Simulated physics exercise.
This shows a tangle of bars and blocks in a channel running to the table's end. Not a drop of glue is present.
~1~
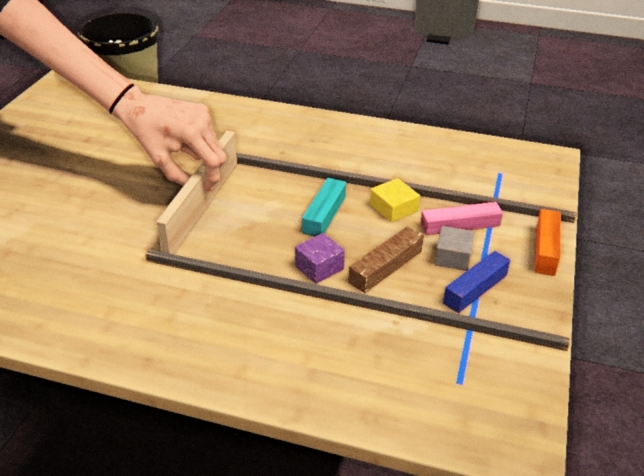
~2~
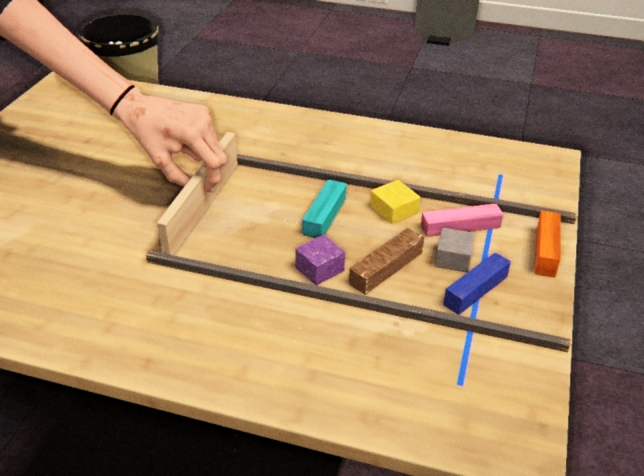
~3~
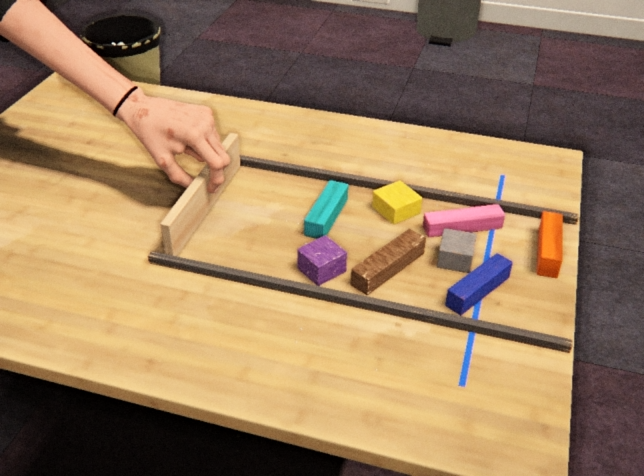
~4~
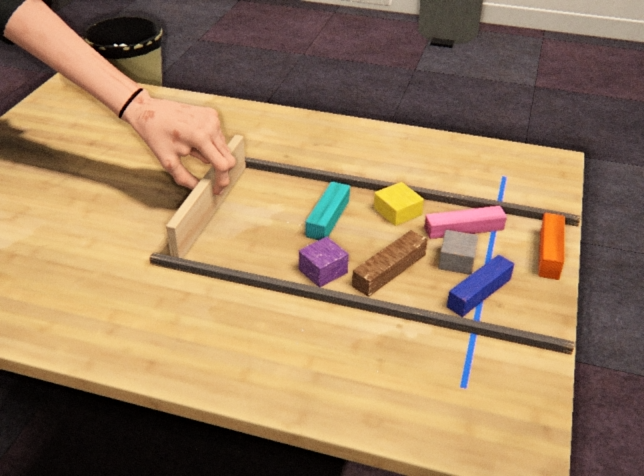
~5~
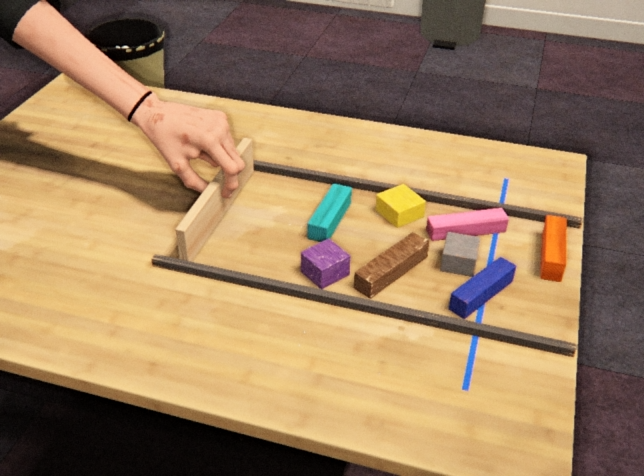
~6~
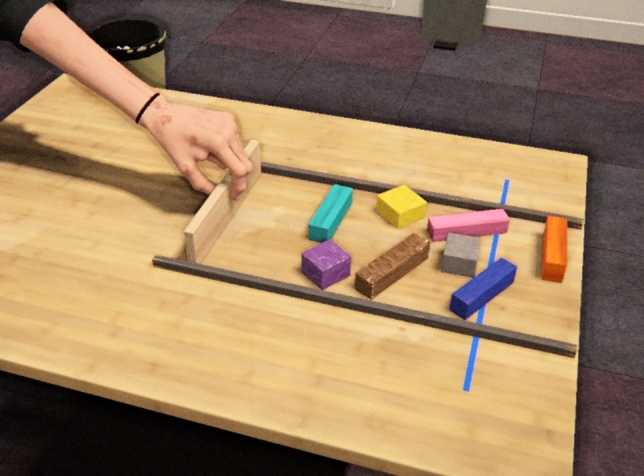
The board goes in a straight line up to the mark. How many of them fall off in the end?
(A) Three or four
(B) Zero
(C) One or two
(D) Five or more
Option C: One or two.
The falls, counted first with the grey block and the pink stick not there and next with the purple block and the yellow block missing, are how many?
The counts would be 0 and 0.
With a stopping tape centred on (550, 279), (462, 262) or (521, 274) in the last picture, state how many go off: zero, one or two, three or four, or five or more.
In turn: More than four; none; either three or four.
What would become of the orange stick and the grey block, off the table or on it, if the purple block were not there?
As for the orange stick, it topples off; as for the grey block, it is left in place.
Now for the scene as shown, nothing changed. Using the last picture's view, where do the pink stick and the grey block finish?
In the last picture the pink stick sits at (561, 250) while the grey block sits at (567, 279).
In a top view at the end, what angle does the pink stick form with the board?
I'd estimate about 45 degrees.
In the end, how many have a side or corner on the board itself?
2 in contact.
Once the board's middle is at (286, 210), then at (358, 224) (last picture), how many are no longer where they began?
At the first spot 0, then 4.
Early on, none off yet; orange stick at rest near (555, 248); blue bar at rest near (484, 288); grey block at rest near (461, 255).
A while later, none off yet; orange stick at rest near (555, 248); blue bar at rest near (487, 290); grey block travelled a little near (478, 261).
Finally, the number that fall off is one or two; lost, orange stick.
